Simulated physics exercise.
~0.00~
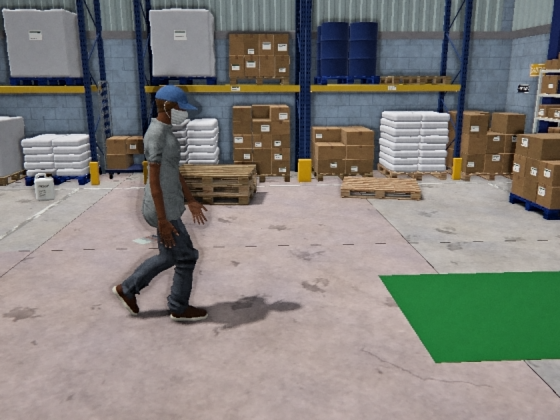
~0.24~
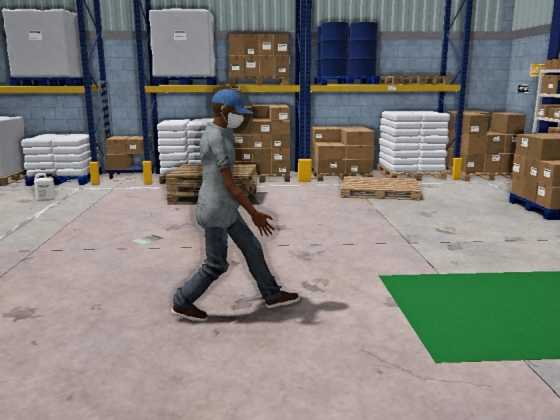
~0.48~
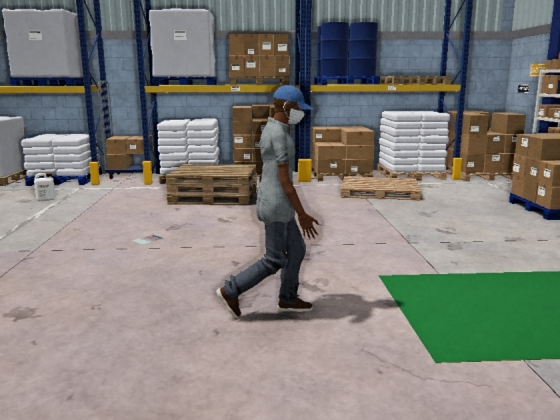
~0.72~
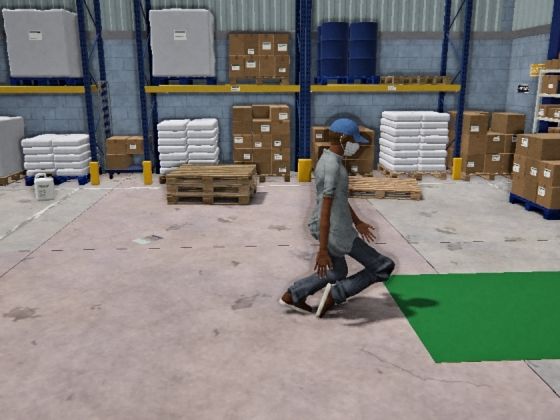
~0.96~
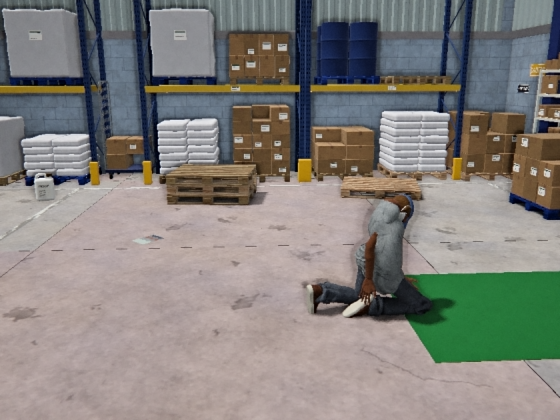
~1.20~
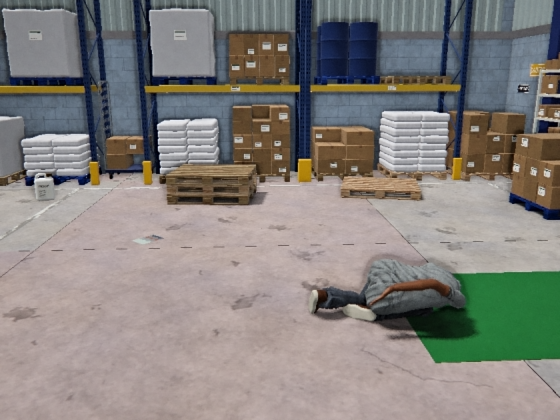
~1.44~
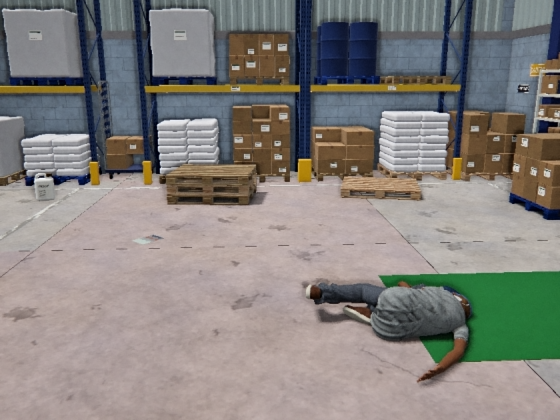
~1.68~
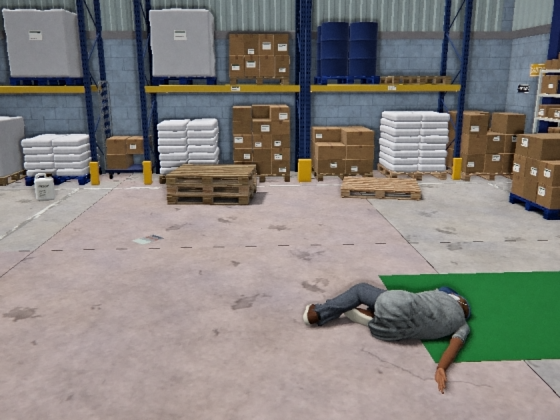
At the start, a person in a blue cap, face mask, grey shirt and jeans walks to the right across a warehouse floor, past shelves of boxes, white sacks and wooden pallets. Nearing a green mat, the walker's knees buckle and the body sinks. The person drops onto the knees at the mat's near edge, then pitches forward, head and chest going down onto the green. The body rolls slightly and an arm flops out toward the viewer. It ends lying still, head and chest over the edge, hips and legs short of it.
